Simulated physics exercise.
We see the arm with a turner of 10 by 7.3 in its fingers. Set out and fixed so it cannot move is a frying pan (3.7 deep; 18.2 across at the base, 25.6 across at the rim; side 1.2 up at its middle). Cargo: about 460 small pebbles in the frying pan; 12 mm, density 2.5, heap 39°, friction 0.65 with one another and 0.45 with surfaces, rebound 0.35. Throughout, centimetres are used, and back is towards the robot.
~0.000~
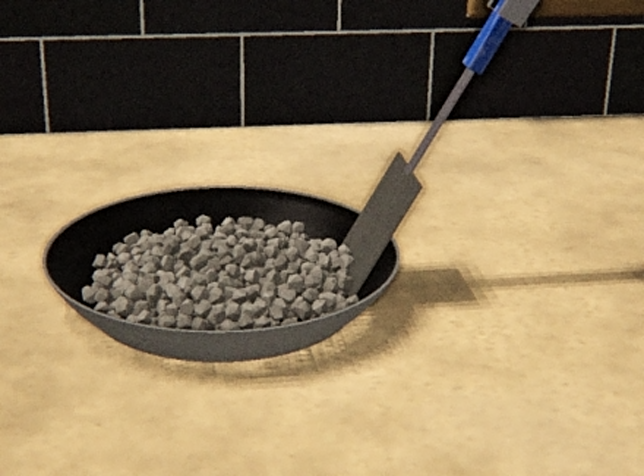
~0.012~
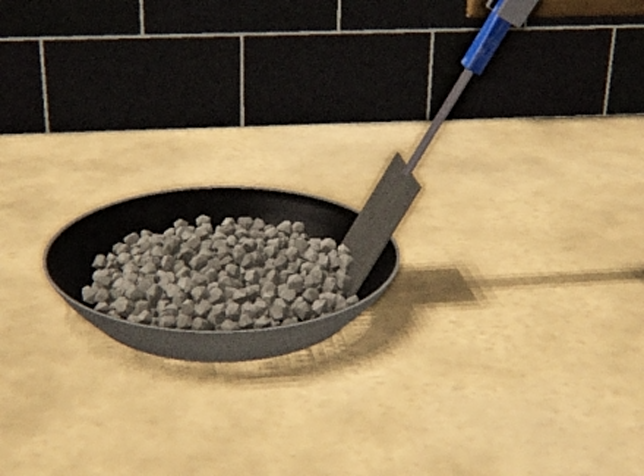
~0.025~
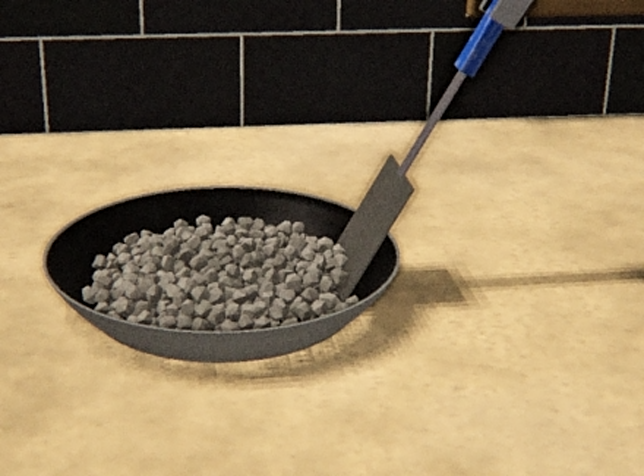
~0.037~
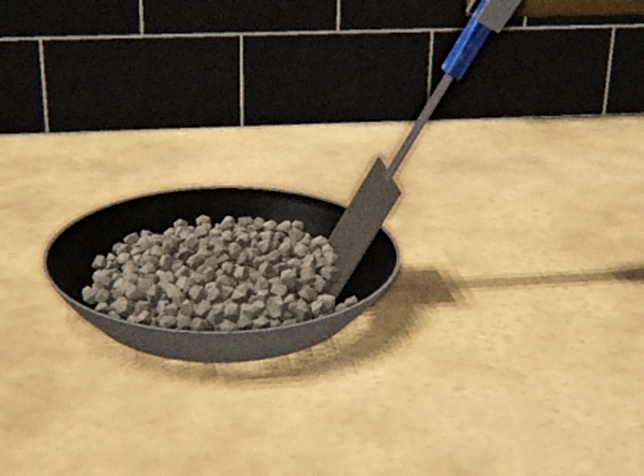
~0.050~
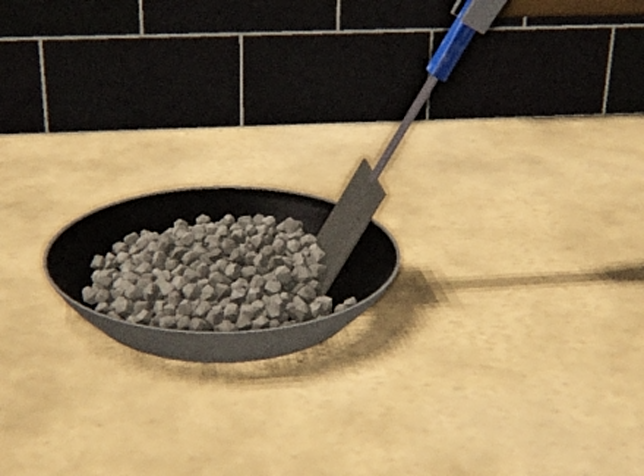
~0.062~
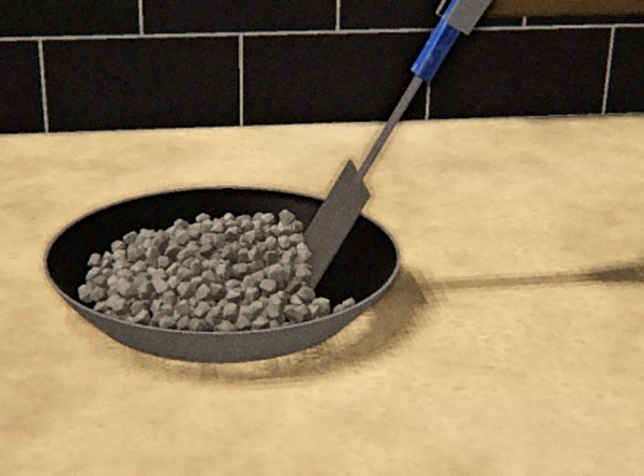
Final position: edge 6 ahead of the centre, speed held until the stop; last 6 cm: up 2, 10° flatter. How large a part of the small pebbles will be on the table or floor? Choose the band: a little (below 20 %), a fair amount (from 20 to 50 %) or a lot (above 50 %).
It is a little, below 20 %.
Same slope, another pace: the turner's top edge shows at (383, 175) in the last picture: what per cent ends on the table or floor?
That share would be some 5 percent.
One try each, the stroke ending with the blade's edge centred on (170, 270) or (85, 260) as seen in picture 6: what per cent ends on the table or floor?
Try 1: Approx. 0 %; try 2: Approx. 35 %.
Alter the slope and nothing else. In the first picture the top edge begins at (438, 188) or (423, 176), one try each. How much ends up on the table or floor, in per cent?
Around 5 per cent, then around 5 per cent.
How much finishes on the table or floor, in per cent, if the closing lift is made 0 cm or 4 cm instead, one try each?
Try one gives about 5 in a hundred, try two about 15 in a hundred.
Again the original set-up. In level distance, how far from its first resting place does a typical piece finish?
Somewhere around 4 centimetres, I'd say.
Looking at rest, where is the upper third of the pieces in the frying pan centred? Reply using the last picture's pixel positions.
Close to pixel (109, 266).
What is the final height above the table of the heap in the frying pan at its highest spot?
6.0 cm.
By 0.10 s, sloping 61°, highest piece 6 above the table; 456 in the frying pan.
By 0.15 s, sloping 57°, highest piece 7 above the table; 456 in the frying pan.
By 0.37 s, sloping 51°, highest piece 5 above the table; 411 in the frying pan, 41 on the table or floor, 4 on the blade or in flight.
By 1.42 s, sloping 51°, highest piece 5 above the table; 408 in the frying pan, 48 on the table or floor.
Final count, 408 in the frying pan, 48 on the table or floor. That is 11 % on the table or floor.
